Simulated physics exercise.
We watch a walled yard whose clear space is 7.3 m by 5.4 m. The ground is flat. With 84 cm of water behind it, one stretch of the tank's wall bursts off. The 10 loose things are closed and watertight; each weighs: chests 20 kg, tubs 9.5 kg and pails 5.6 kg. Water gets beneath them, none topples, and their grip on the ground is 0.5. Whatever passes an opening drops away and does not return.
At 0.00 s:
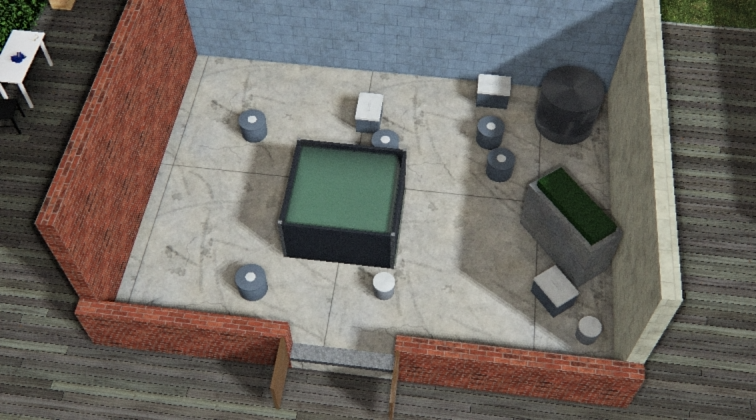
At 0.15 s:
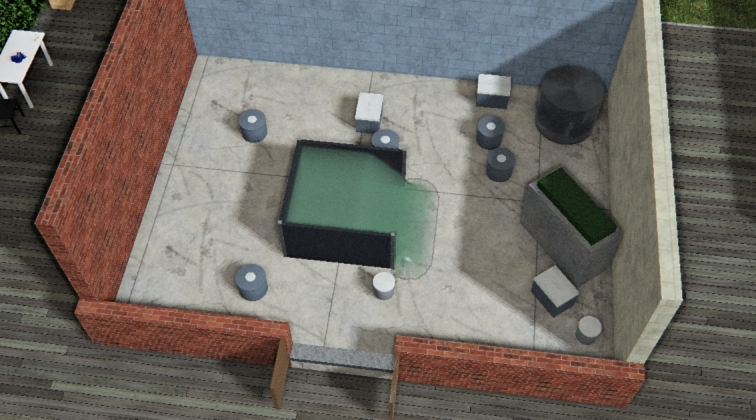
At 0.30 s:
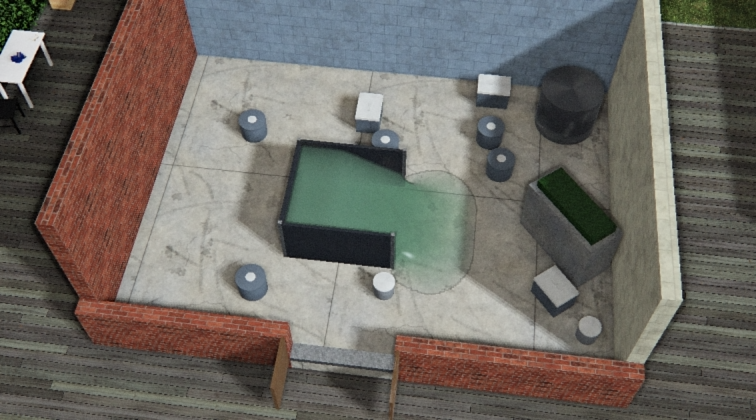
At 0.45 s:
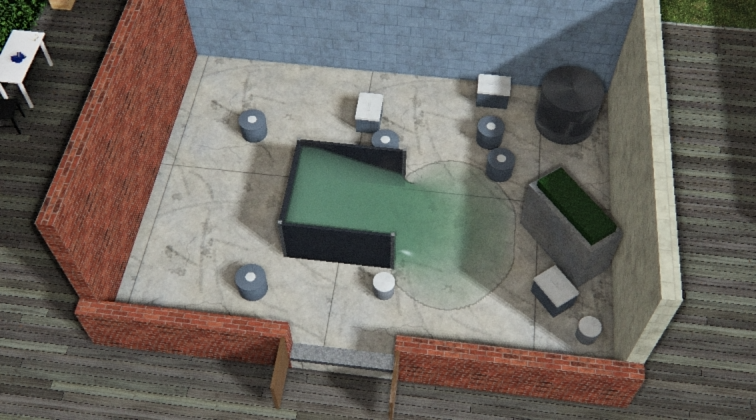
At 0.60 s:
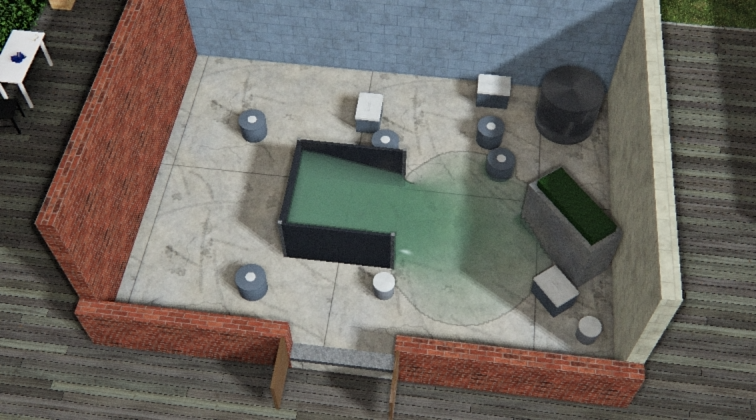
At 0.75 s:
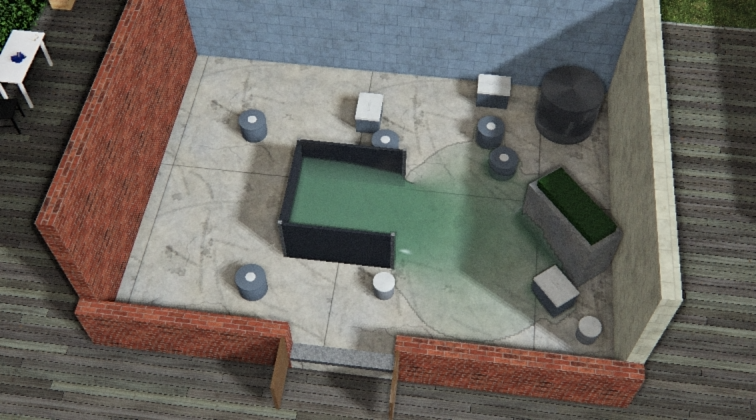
Green water pours from the dark tank's open right side and spreads across the walled yard.
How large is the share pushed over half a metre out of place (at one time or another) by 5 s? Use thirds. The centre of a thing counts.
That comes to one to two thirds.
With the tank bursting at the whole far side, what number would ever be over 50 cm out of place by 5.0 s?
In that case 5 of them.
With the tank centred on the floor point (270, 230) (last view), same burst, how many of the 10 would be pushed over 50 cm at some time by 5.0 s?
Then 6.
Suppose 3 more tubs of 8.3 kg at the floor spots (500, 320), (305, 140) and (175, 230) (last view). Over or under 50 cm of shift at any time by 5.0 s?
In turn: Over, under, less.
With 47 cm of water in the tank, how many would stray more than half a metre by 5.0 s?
Then 3.
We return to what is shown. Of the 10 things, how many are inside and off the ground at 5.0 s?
3 of them.
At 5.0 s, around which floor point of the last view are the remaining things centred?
Around (390, 195).
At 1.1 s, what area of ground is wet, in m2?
About 13 m2.
After 1.1 s 1 of 10 are over 50 cm from their spots; 0 afloat.
After 2.2 s 2 of 10 are over 50 cm from their spots; 3 afloat.
After 3.5 s 4 of 10 are over 50 cm from their spots; 4 afloat.
After 5.0 s 6 of 10 are over 50 cm from their spots, and 6 have been at some point; 3 afloat.
